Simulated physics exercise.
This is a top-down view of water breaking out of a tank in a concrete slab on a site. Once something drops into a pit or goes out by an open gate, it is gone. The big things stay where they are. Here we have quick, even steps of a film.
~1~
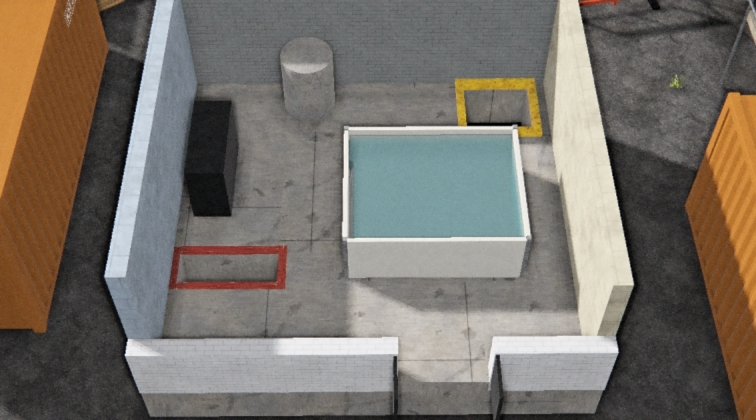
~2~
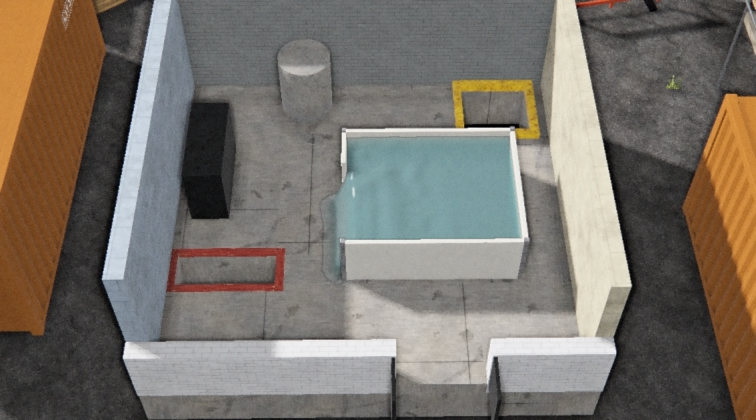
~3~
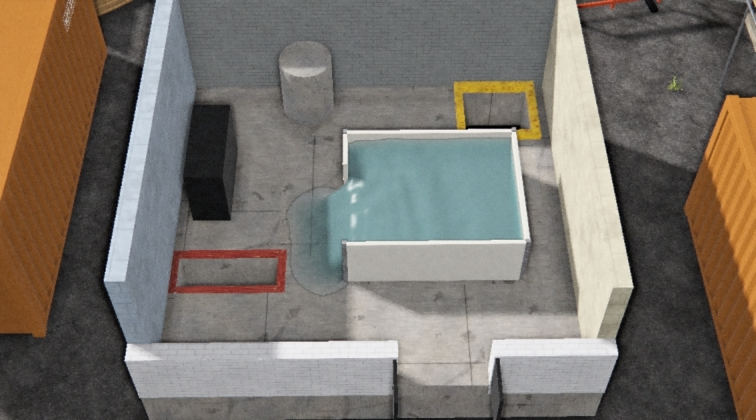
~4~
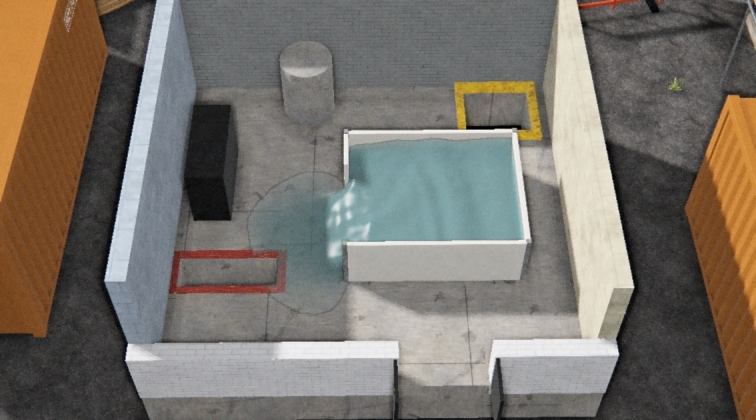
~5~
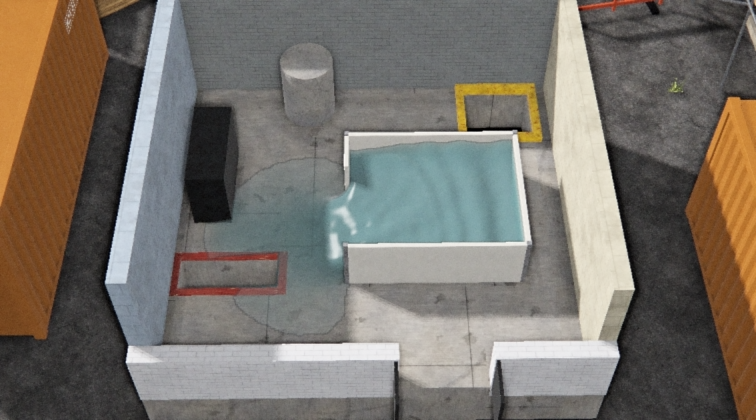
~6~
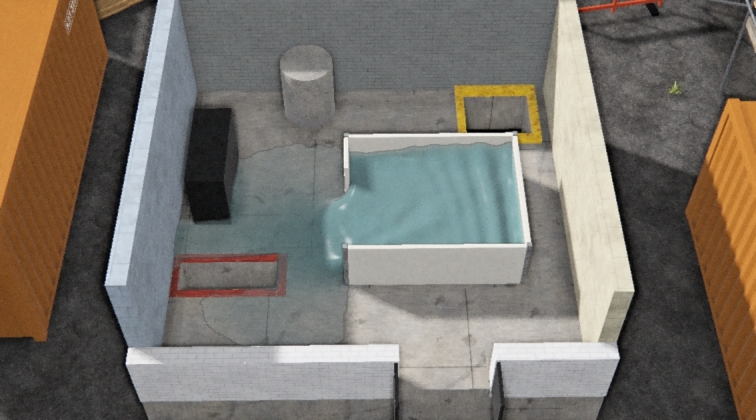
Water pours from the left side of a white-walled tank and spreads leftward across the concrete floor.
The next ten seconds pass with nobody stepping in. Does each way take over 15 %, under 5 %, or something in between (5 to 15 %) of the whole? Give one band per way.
Per way - the gate: Under 5 %, the yellow pit: Under 5 %, the red pit: Over 15 %.
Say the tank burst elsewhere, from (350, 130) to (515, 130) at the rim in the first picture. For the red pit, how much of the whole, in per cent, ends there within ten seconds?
The red pit gets 12 per cent.
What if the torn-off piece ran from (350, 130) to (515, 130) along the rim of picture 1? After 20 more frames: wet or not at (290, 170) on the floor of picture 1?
Lab note: Point logged as inundated.
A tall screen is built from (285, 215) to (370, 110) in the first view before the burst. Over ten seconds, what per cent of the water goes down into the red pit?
Share, red pit - 65 in a hundred.
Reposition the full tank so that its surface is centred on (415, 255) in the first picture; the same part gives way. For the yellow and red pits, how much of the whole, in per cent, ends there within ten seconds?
Yellow 0 %, red 75 %.
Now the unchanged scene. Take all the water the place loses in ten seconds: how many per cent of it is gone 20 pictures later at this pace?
My reading is about 55 per cent.
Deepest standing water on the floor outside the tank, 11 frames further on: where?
Look close to (242, 222).
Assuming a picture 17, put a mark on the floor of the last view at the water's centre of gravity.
The water centres close to (352, 226).
A moment on, water covers 35 % of the floor; the gate 0 %, the yellow pit 0 %, the red pit 9 %.
Next, water covers 45 % of the floor; the gate 0 %, the yellow pit 0 %, the red pit 18 %.
Then, water covers 60 % of the floor; the gate 0 %, the yellow pit 0 %, the red pit 30 %.
Later, water covers 85 % of the floor; the gate 0 %, the yellow pit 0 %, the red pit 44 %.
In the end, water covers 95 % of the floor; the gate 0 %, the yellow pit 1 %, the red pit 56 %.
